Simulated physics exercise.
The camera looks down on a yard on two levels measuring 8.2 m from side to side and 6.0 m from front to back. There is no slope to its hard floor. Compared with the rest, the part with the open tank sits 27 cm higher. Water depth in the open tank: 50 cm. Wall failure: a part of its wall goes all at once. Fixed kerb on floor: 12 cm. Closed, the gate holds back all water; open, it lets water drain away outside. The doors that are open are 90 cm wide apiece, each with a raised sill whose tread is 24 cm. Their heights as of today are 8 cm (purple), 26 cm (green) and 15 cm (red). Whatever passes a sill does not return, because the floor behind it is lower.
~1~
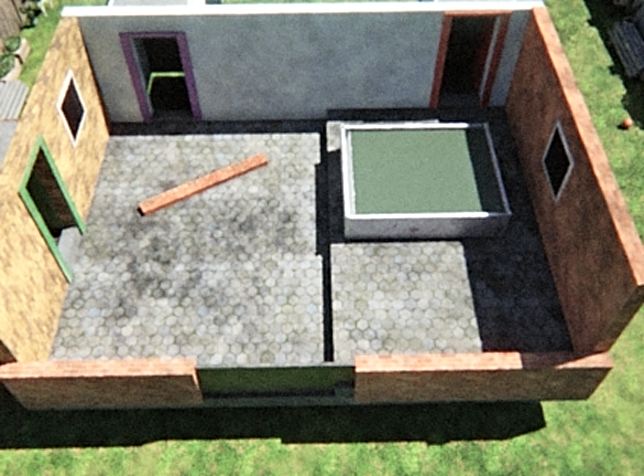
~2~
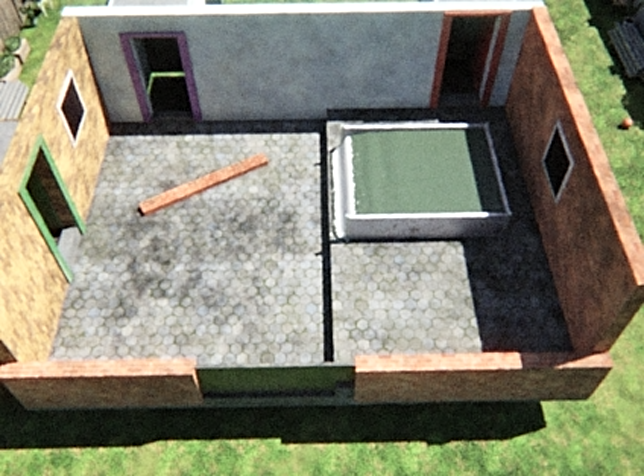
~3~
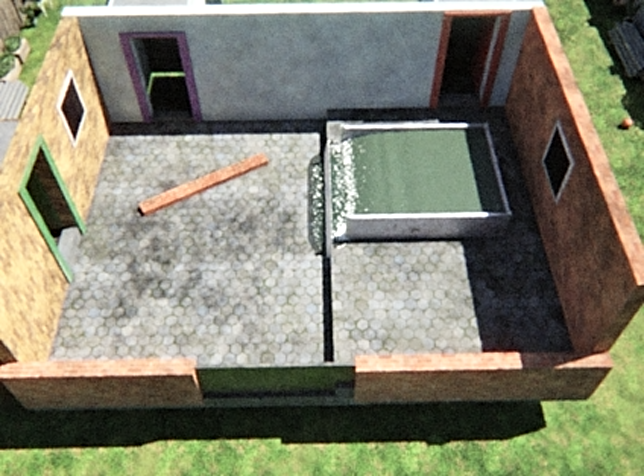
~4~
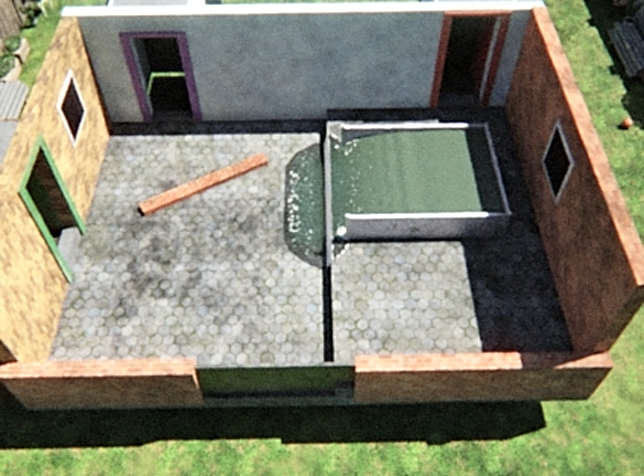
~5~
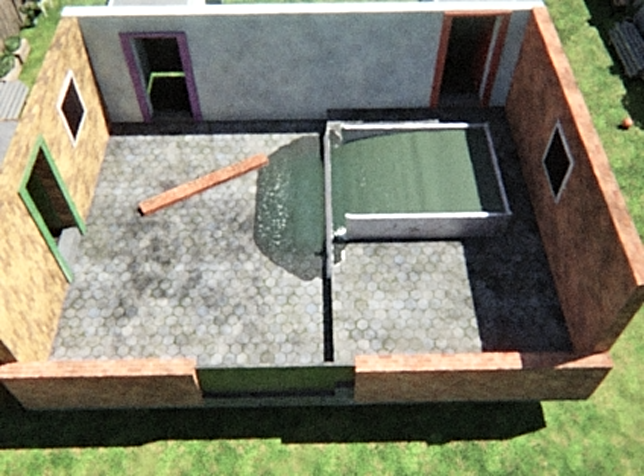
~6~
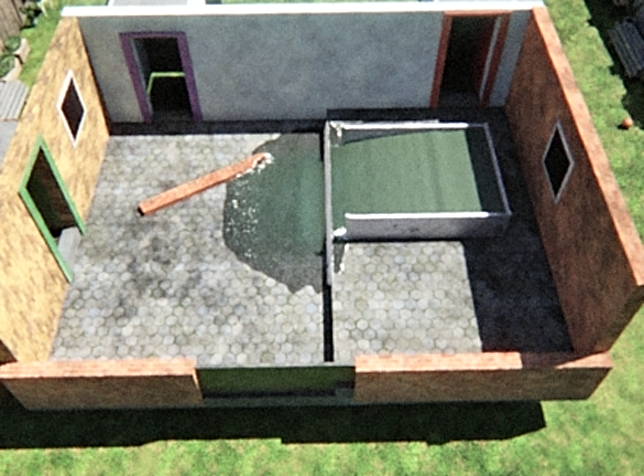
Green water pours from the open tank's left side and spreads leftward across the paved floor.
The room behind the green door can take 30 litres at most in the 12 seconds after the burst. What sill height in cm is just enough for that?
I would say about 22 cm is just enough.
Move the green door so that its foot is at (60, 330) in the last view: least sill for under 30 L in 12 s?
It needs about 16 cm.
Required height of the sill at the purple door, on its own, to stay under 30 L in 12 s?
Purple would need about 8.5 cm on its own.
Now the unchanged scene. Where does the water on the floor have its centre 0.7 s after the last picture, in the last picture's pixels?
Near (371, 191).
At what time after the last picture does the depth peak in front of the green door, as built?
Near 2.0 seconds.
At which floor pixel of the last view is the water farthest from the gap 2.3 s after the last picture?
Near (42, 387).
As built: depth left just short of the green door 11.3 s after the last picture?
You'd measure close to 12.5 cm there.
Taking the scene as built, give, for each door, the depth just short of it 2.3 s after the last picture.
Depths, in cm - purple: 8, green: 28, red: 0.
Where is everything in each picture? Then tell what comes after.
The first frame shows still water, 50 cm deep, in the open tank at (421, 171); the green door at (58, 219) is dry.
In the second frame, water pours out at (346, 186) and has run 0.2 m, to (338, 235); about 4 cm deep outside, 50 cm at the back.
In the third frame, water pours out at (346, 186) and has run 0.6 m, to (314, 242); about 9 cm deep outside, 50 cm at the back.
In the fourth frame, water pours out at (346, 187) and has run 1.1 m, to (288, 220); about 9 cm deep outside, 50 cm at the back.
In the fifth frame, water pours out at (346, 187) and has run 1.6 m, to (257, 238); about 7 cm deep outside, 50 cm at the back.
In the sixth frame, the front is at (228, 236), 2.2 m from the gap at (346, 187); 5.6 m2 of floor is wet, 50 cm left at the back; 2.7 m in a straight line remain to the green door at (58, 219).
Then, 0.7 s after the last picture water covers 30 % of the floor, deepest (26 cm) near (255, 171); it has not reached the green door.
Then, 2.3 s after the last picture water covers 55 % of the floor, deepest (34 cm) near (42, 387); 28 cm at the green door, 3 litres in over its 26 cm sill.
Then, 11.3 s after the last picture water covers 60 % of the floor, deepest (14 cm) near (124, 385); 12 cm at the green door, 8 litres in over its 26 cm sill.
At the green door as built, the water peaked near 29 cm, 2.1 s after the last picture.
With a sill of 19 cm, 68 litres would have come in within the 12 s; with 26 cm, 8 litres. So under 30 litres takes about 22 cm.
